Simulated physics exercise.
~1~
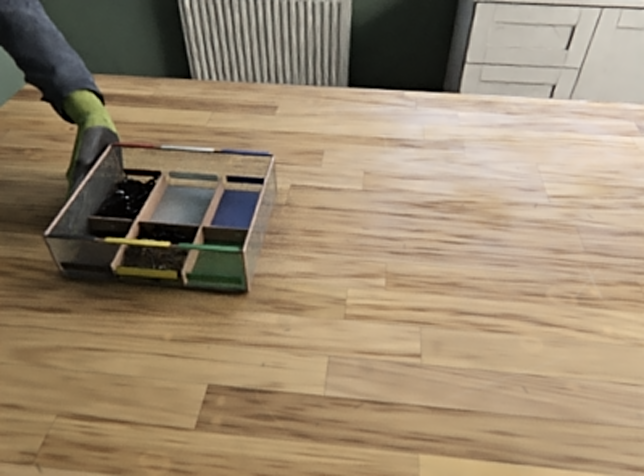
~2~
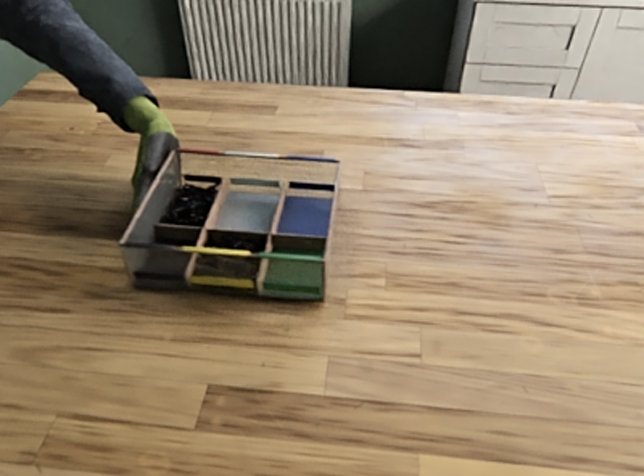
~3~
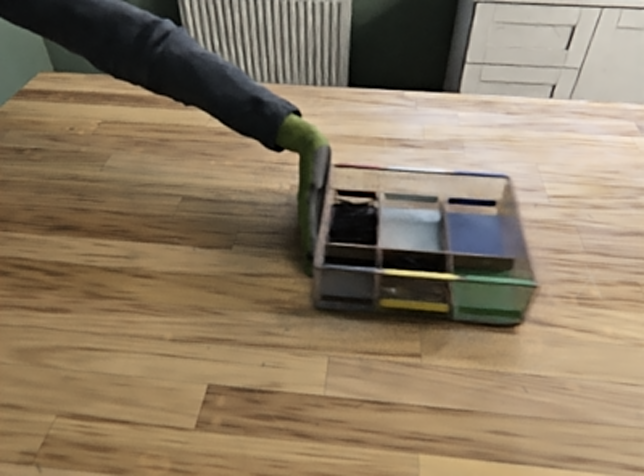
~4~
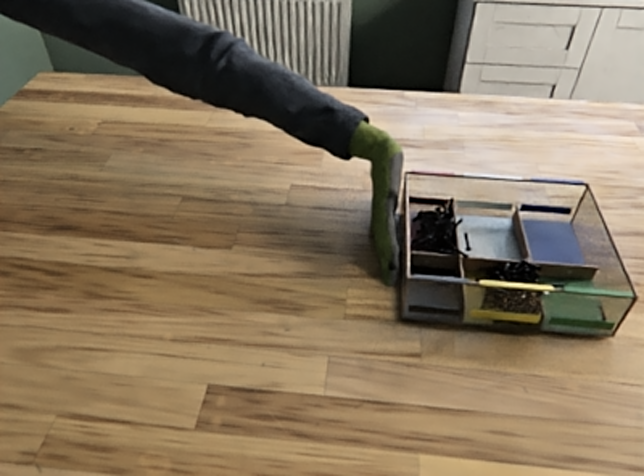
A clear divided tray holding small black pieces was pushed from left to right across a wooden tabletop by a gloved hand in a dark sleeve, ending near the right edge with the hand still against its side and the dark pieces still inside.
